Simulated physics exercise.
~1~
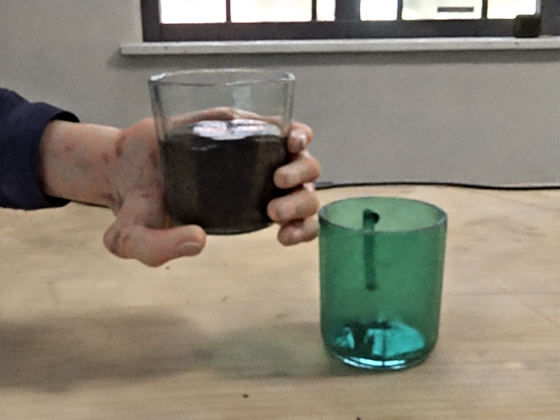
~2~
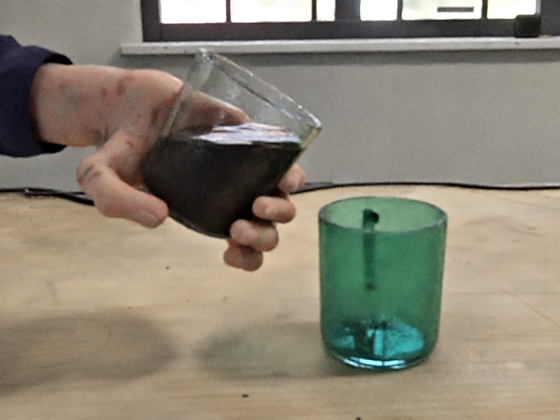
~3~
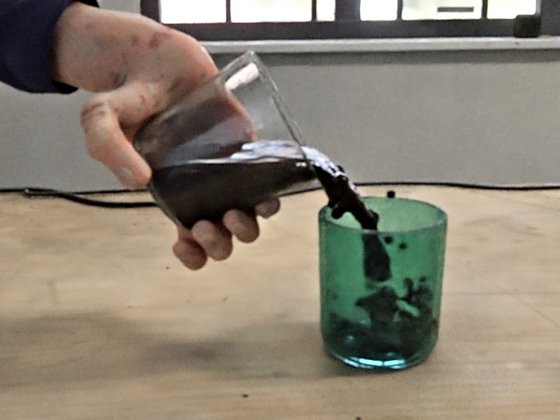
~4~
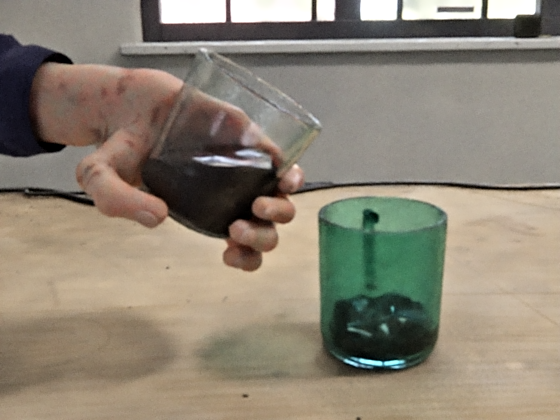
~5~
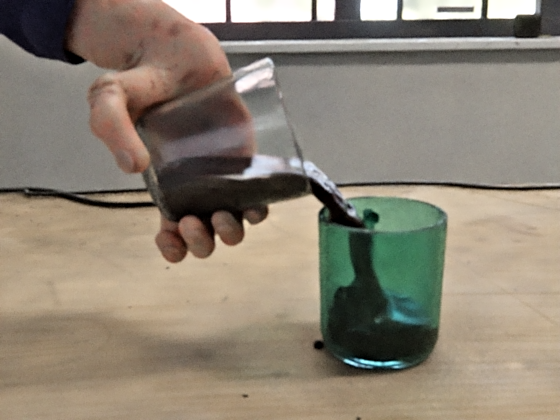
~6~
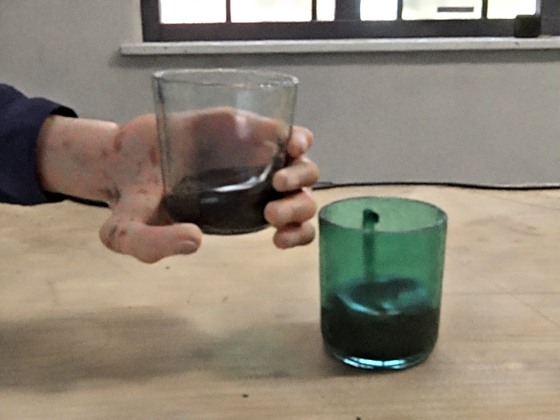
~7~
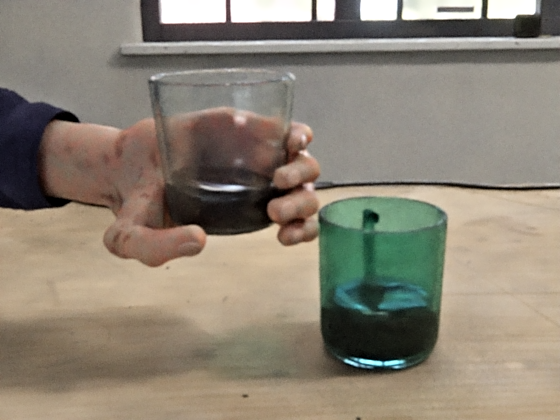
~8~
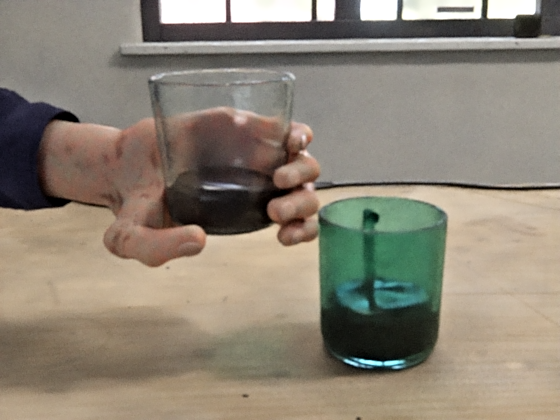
A hand in a dark sleeve holds a clear tumbler of dark coffee on the left, beside a translucent green mug standing on a pale wooden table. The view is level and still, with a grey wall, a cable and a window sill behind. The hand tips the tumbler rightward and coffee splashes into the mug, then eases it partly back. It tilts again, more steeply, and a second stream runs in while a dark drop appears beside the mug. Finally the hand levels the tumbler, leaving some coffee in it and the mug partly filled.
